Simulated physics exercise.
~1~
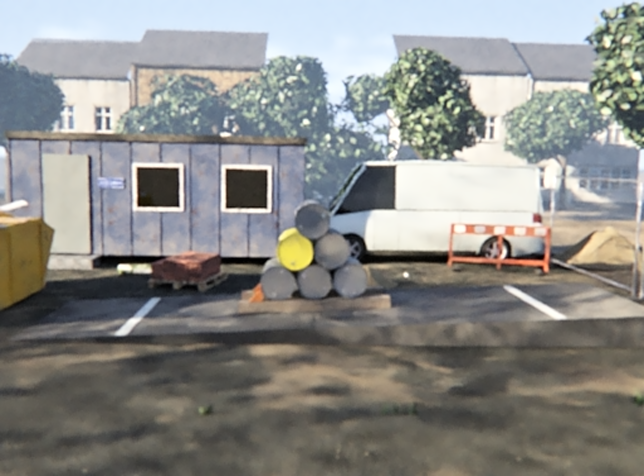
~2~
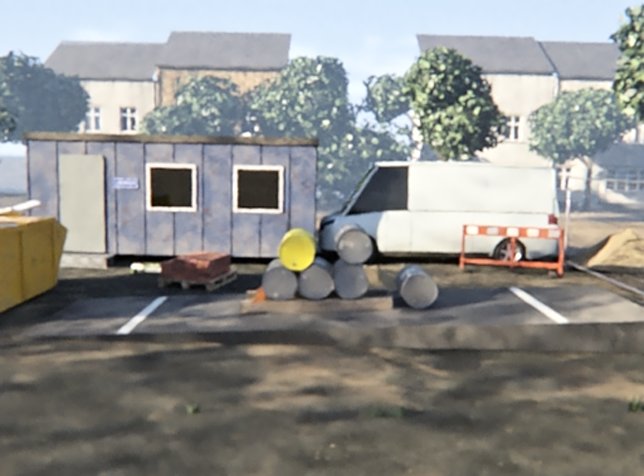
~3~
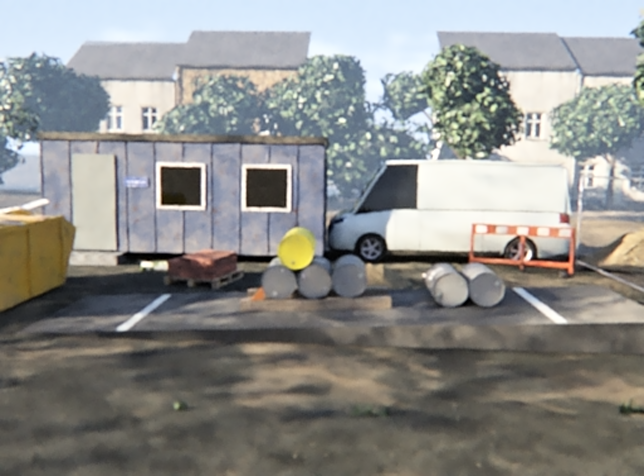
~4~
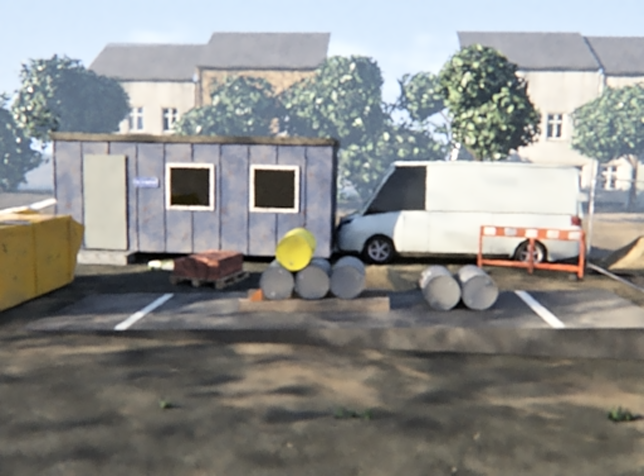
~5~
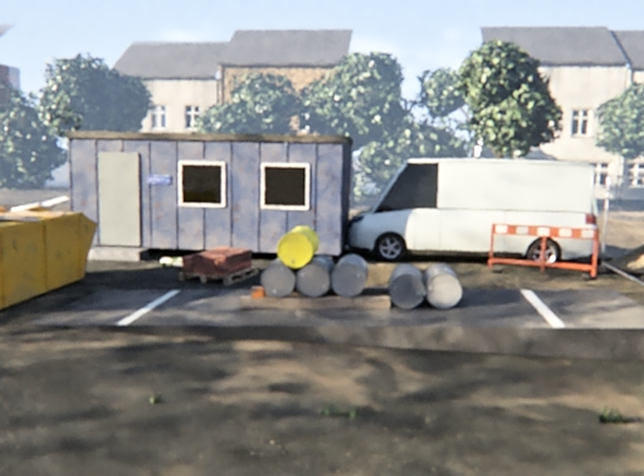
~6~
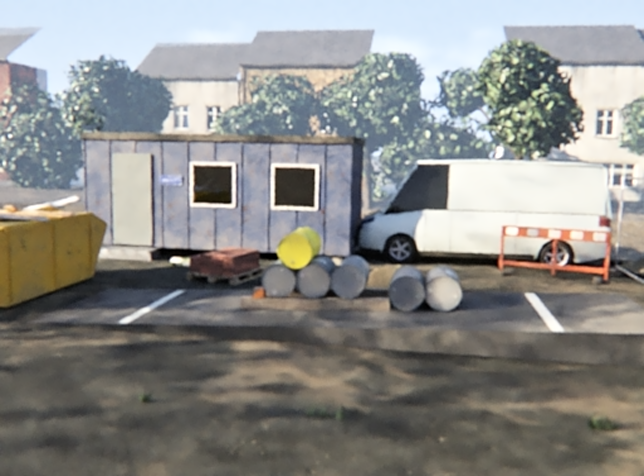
On a sunlit building site with a blue cabin, a white van and a yellow skip, six drums stand in a small pyramid on low timbers, seen end-on, one of them yellow. The top grey drum comes down and the right side of the pile gives way, sending drums off to the right. Two grey drums roll out across the pad towards the right white line but stop short of it. They drift back left together and settle side by side near the timbers. The yellow drum stays perched on the grey ones still there, and no drum passes a line.
